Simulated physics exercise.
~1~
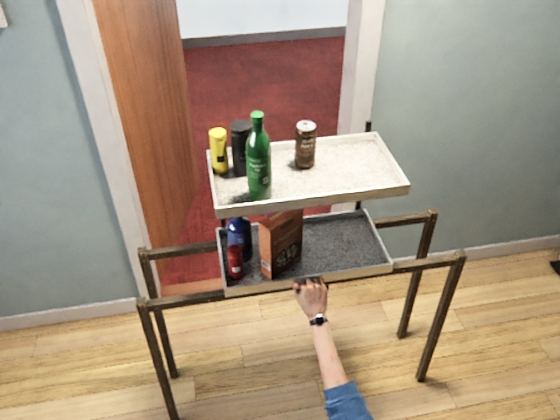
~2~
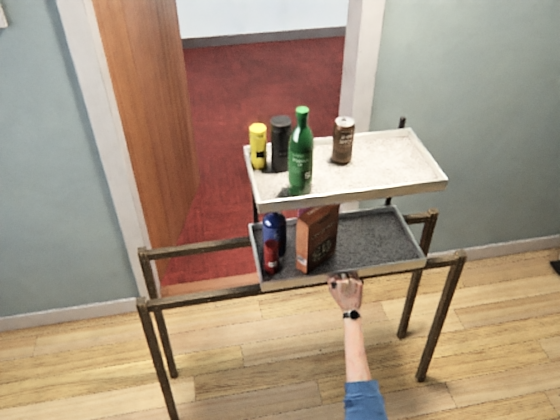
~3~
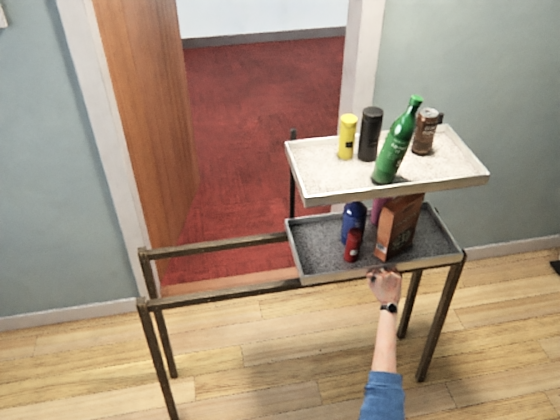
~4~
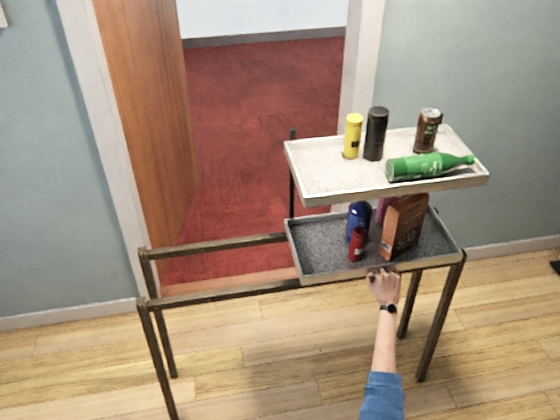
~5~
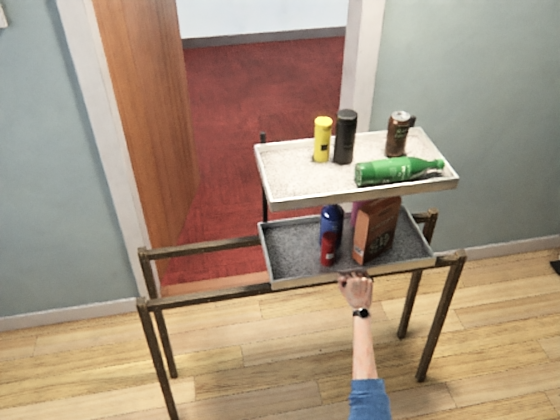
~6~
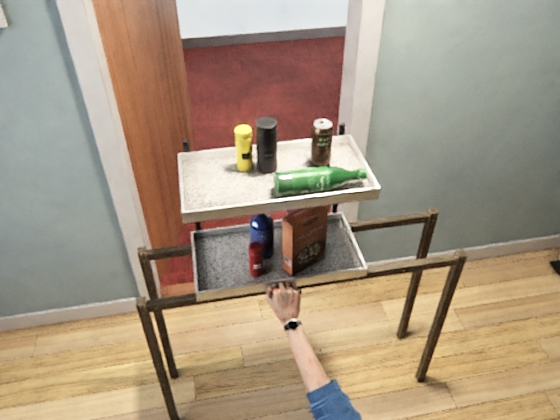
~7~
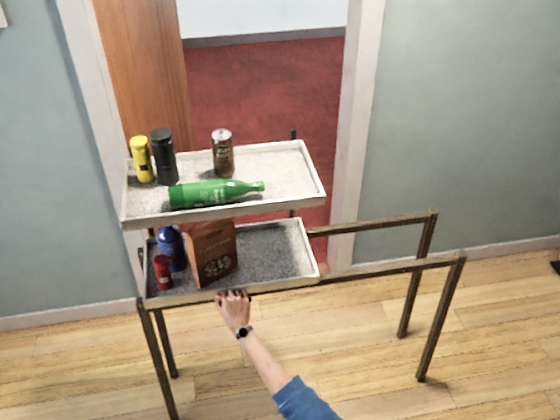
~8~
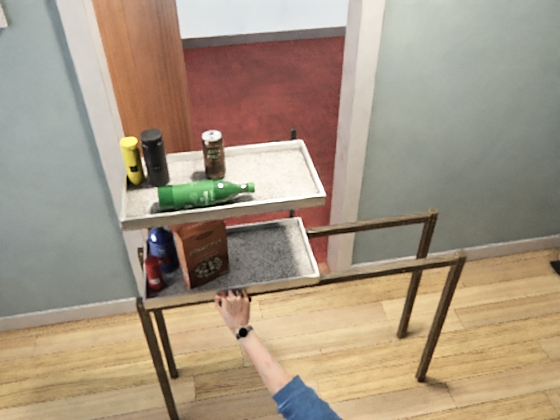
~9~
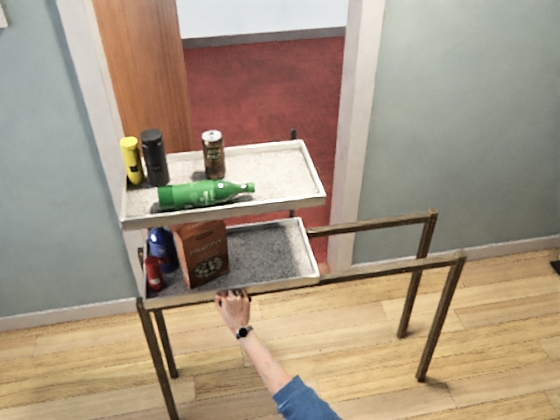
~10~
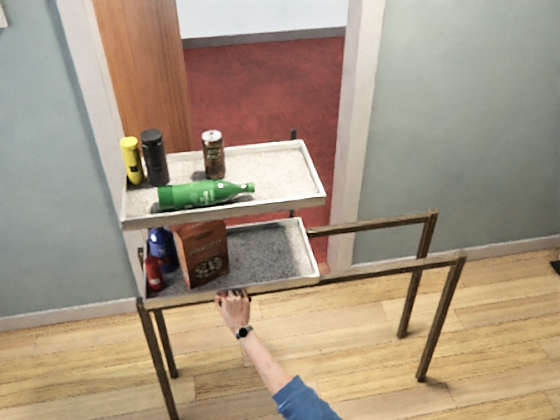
A two-level tray of bottles, jars and packets slides right along a metal frame as a hand pushes it, and the green bottle on top tips onto its side; the hand then moves the tray left, where it stops with the other items still upright.
